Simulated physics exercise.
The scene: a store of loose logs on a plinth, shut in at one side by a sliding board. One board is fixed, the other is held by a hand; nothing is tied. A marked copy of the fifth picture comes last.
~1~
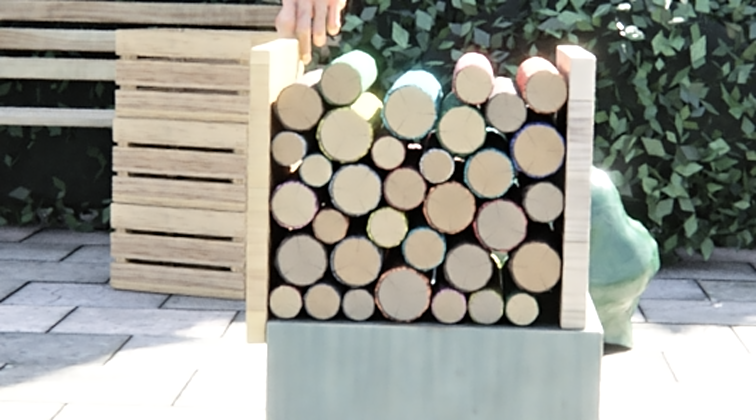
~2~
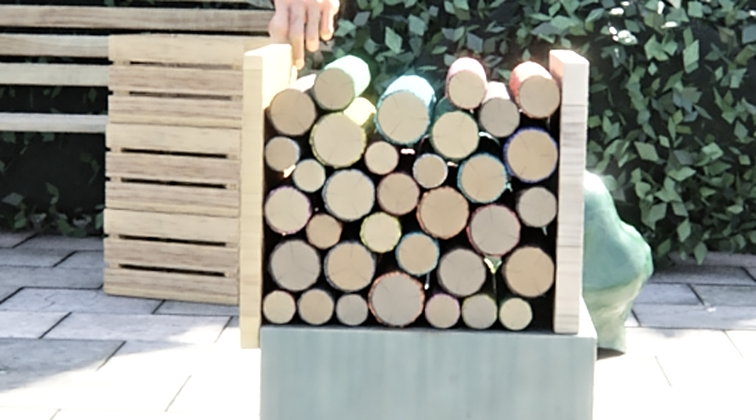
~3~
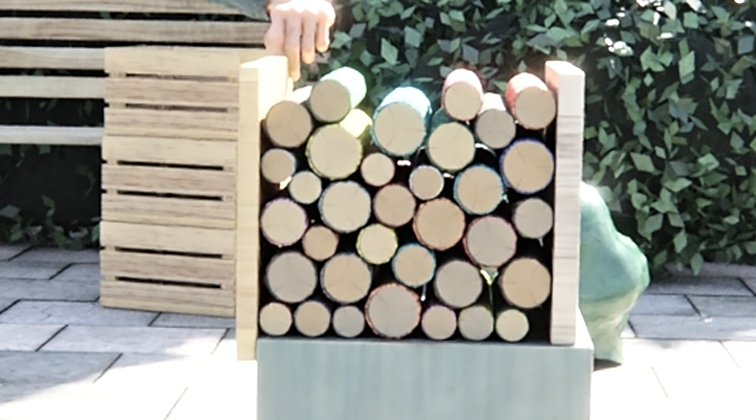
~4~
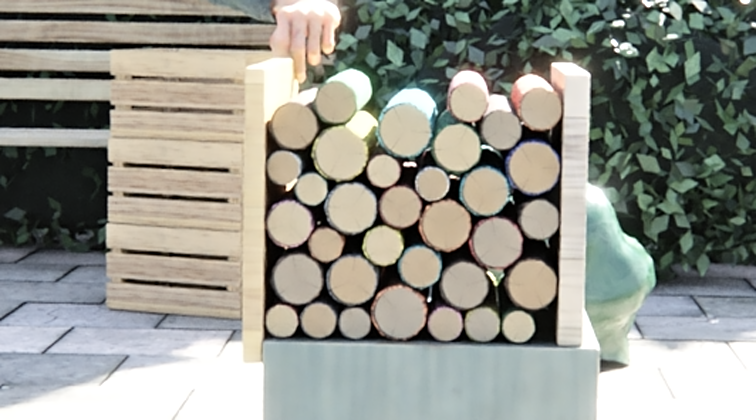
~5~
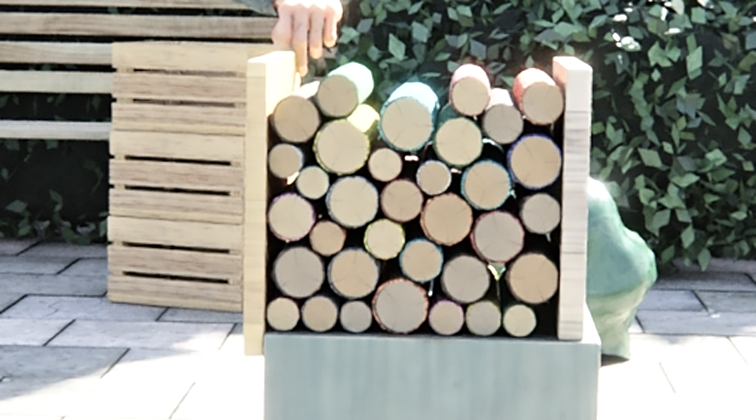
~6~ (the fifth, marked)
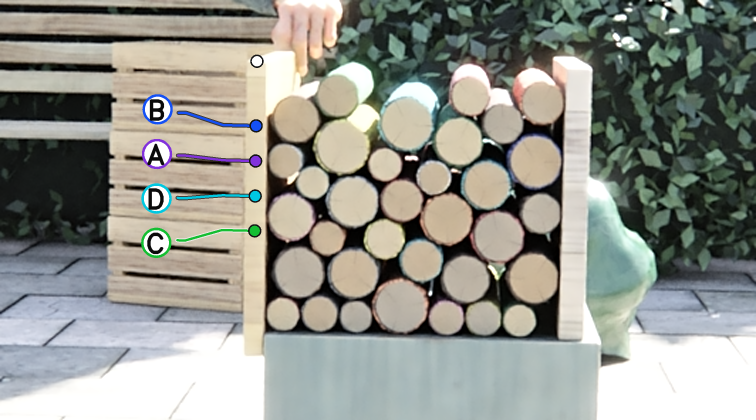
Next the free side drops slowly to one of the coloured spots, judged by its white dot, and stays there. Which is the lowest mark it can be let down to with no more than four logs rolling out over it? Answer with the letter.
The last mark within the limit is C.
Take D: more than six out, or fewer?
It loses fewer than six.
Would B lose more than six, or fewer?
Fewer than six.
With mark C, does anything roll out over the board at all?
At C: Yes.
On the marked copy, A at (256, 161); B at (256, 126); C at (255, 231); D at (255, 196); the white dot at (257, 62).
With C. Early on, top of the board (267, 138).
Further on, top of the board (266, 224).
At the end, top of the board (266, 230), three out over the board.
As for the rest, A one out over the board; B none out over the board; D two out over the board.
